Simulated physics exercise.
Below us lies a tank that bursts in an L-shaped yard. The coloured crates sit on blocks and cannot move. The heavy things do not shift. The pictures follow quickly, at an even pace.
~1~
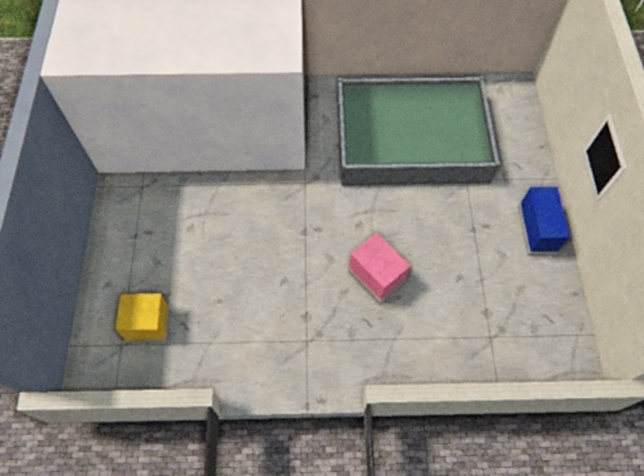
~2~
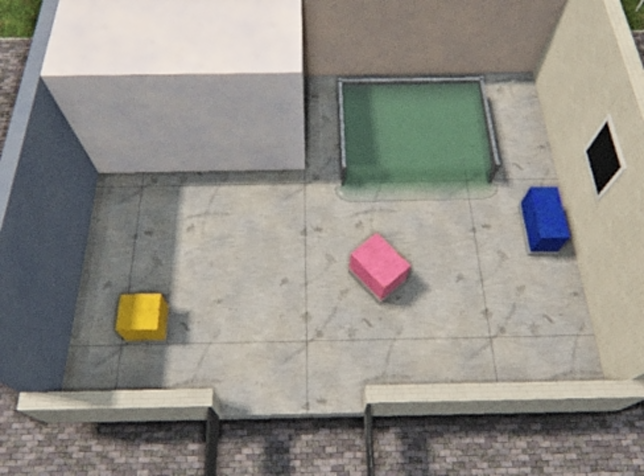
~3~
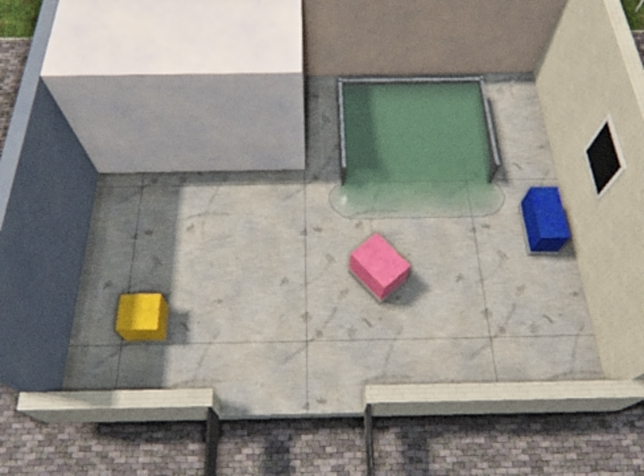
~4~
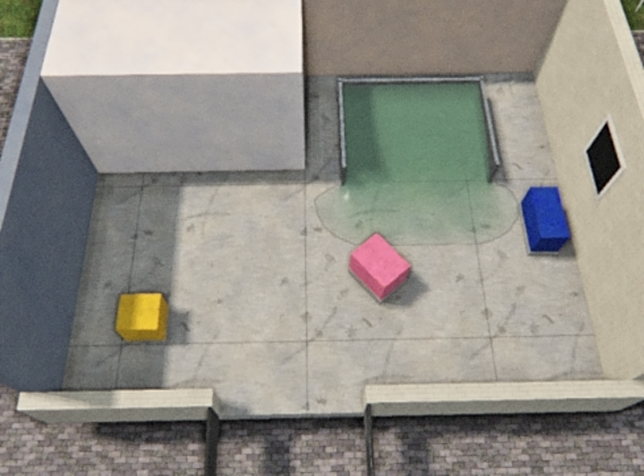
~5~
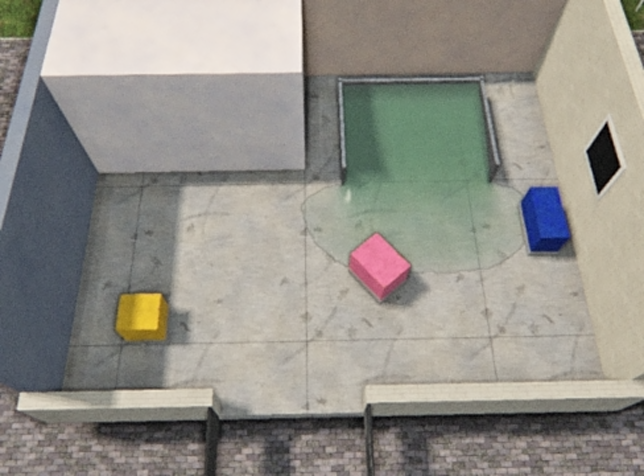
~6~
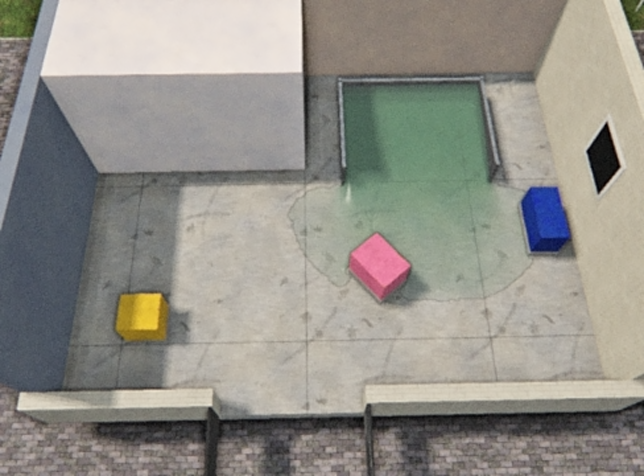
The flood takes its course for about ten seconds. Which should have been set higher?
In the end: The pink crate is soaked; the blue crate is soaked; the yellow crate is soaked.
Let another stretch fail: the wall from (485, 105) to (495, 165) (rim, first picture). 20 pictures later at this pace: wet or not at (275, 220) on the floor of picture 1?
At that place: Not flooded.
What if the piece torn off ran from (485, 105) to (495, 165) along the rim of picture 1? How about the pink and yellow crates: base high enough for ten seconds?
One by one: Pink crate is safe; yellow crate ends up wet.
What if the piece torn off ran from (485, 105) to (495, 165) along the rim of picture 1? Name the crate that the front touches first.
I say the blue crate.
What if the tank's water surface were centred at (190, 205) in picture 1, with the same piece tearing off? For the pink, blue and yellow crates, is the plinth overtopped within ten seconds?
Then: Pink escapes it; blue escapes it; yellow is wetted.
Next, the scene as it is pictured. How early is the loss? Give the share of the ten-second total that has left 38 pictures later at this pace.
I make it 55 per cent.
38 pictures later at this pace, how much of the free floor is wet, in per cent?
Roughly 80 per cent.
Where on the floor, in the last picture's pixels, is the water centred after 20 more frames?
Close to (423, 278).
A moment on, water covers 35 % of the floor; the pink crate water round its plinth, the blue crate water round its plinth, the yellow crate not reached.
Next, water covers 50 % of the floor; the pink crate water round its plinth, the blue crate water round its plinth, the yellow crate not reached.
Then, water covers 60 % of the floor; the pink crate water round its plinth, the blue crate water round its plinth, the yellow crate water round its plinth.
Later, water covers 80 % of the floor; the pink crate water round its plinth, the blue crate water round its plinth, the yellow crate water round its plinth.
In the end, water covers 100 % of the floor; the pink crate was topped, the blue crate was topped, the yellow crate was topped.
